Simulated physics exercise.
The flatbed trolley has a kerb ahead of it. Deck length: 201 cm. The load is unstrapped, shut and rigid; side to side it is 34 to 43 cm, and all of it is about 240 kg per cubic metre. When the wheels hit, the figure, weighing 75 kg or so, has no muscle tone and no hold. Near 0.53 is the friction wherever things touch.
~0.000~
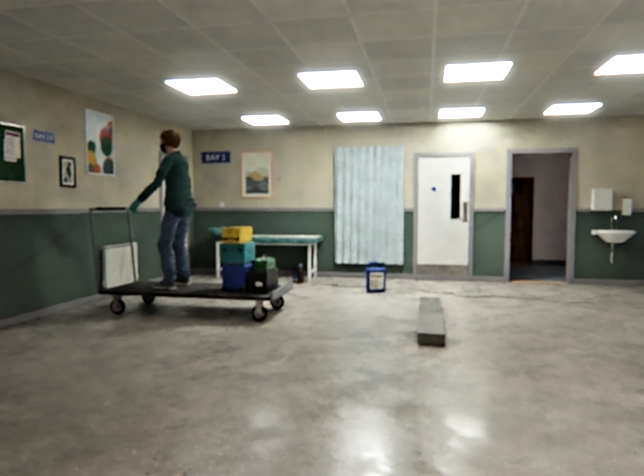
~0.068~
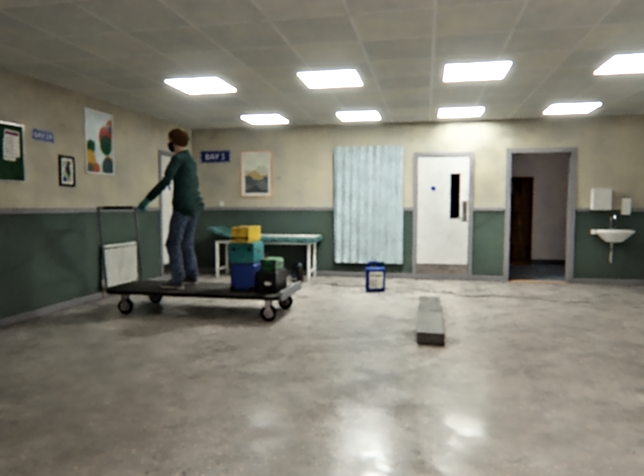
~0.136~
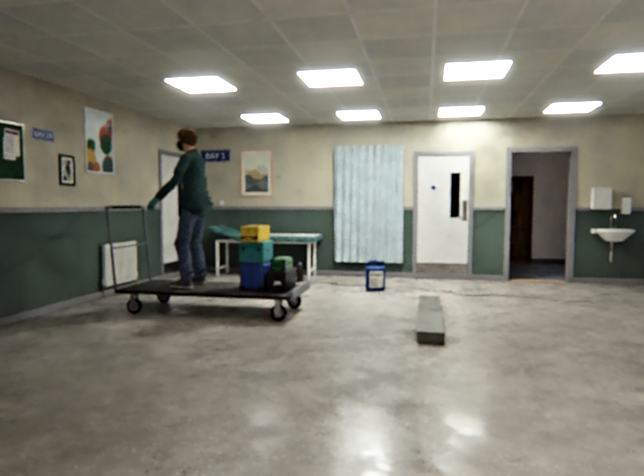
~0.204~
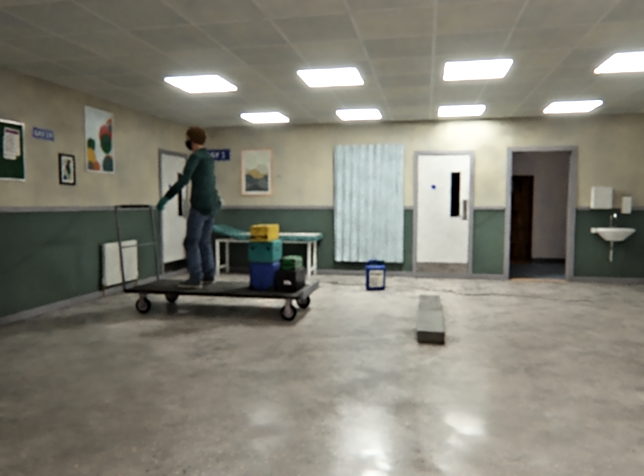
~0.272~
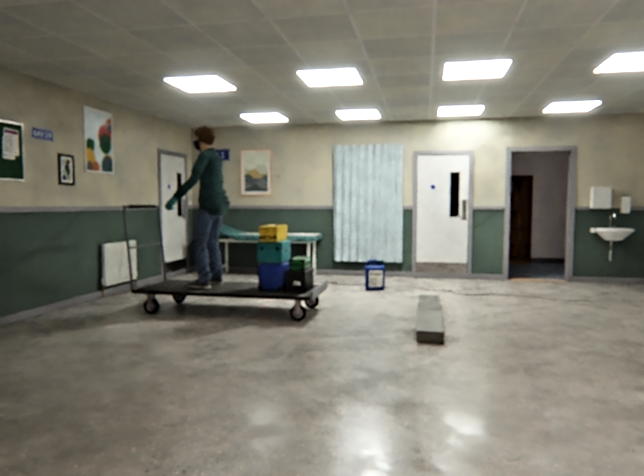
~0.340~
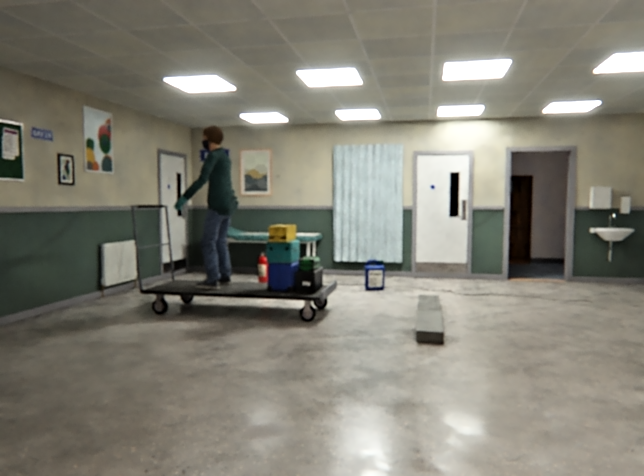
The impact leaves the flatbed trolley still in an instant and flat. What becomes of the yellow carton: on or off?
At this pace the yellow carton flies off.
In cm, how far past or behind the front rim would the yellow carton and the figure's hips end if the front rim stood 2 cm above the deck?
With that rim, yellow finishes 90 cm past and the hips stay 30 cm behind.
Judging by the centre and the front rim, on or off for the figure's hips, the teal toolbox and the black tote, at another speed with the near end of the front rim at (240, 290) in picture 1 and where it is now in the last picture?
If so, the hips would be past the rim, the teal one past the rim and the black one still in place.
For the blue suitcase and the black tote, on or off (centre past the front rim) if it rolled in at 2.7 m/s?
Lab note: Blue - remains loaded, black - remains loaded.
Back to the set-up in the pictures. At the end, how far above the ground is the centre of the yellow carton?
Near 10 cm.
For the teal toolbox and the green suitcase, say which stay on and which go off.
Result - teal: Goes over; green: Goes over.
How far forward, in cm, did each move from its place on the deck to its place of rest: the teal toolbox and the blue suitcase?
Teal 70, blue 15; both in cm.
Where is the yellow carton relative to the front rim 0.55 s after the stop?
It's some 10 cm out past the front rim.
The wheels strike at 0.99 s.
After 1.24 s the yellow carton is 23 cm behind the rim, tilted 10°, near (405, 235) in the last picture's view.
After 1.54 s the yellow carton is 9 cm past the rim, tilted 65°, near (436, 254) in the last picture's view.
After 1.99 s the yellow carton is 39 cm past the rim, tilted 50°, near (465, 303) in the last picture's view.
Final state at 3.7 s, past the rim, teal toolbox, green suitcase and yellow carton; behind it, black tote, blue suitcase and the figure's hips.
